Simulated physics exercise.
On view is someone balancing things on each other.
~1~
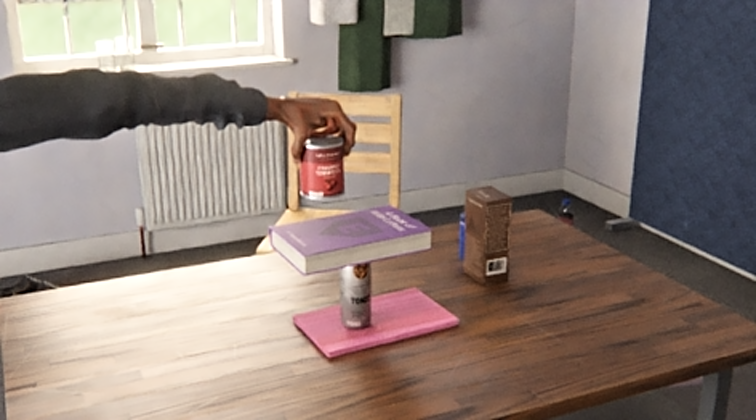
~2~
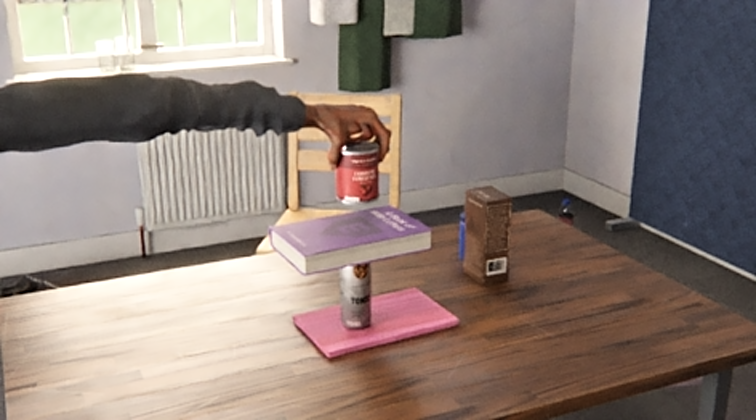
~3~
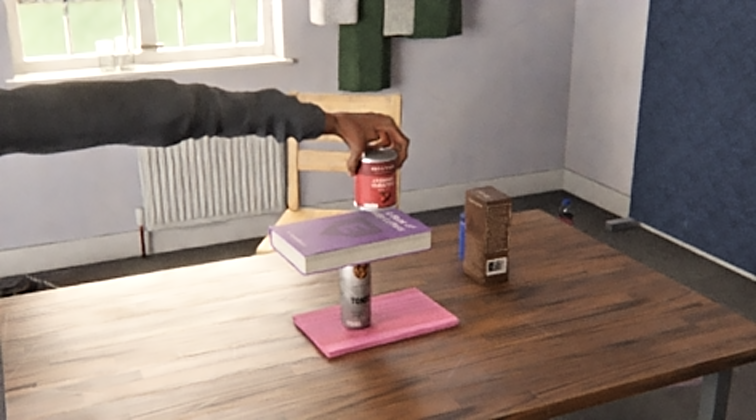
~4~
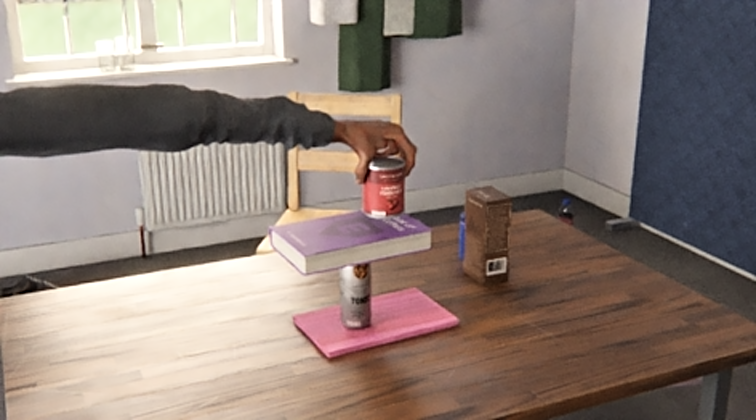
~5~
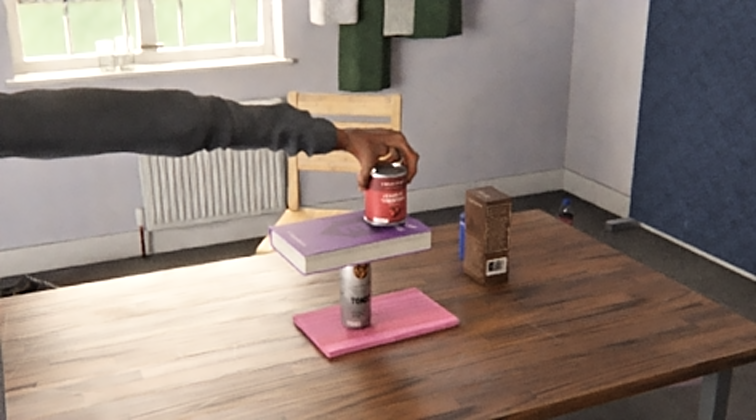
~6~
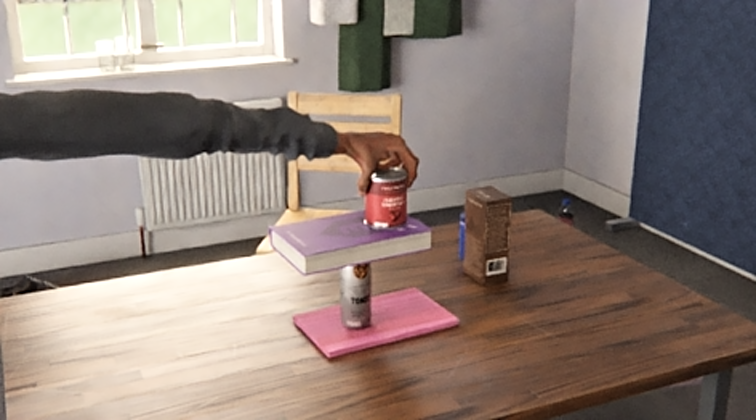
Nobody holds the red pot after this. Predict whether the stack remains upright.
Prediction: The stack remains upright.
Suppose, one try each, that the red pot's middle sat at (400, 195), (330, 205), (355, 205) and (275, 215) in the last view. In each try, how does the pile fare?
Outcomes in order: No collapse, no collapse, no collapse, a collapse.
Then, 0.40 s later than the last frame, all is still.
Then, 0.90 s later than the last frame, red pot resting near (386, 198).
When it is over, all 6 as before. End places, in pixels of the last picture, red pot near (386, 198). The pile stays up.
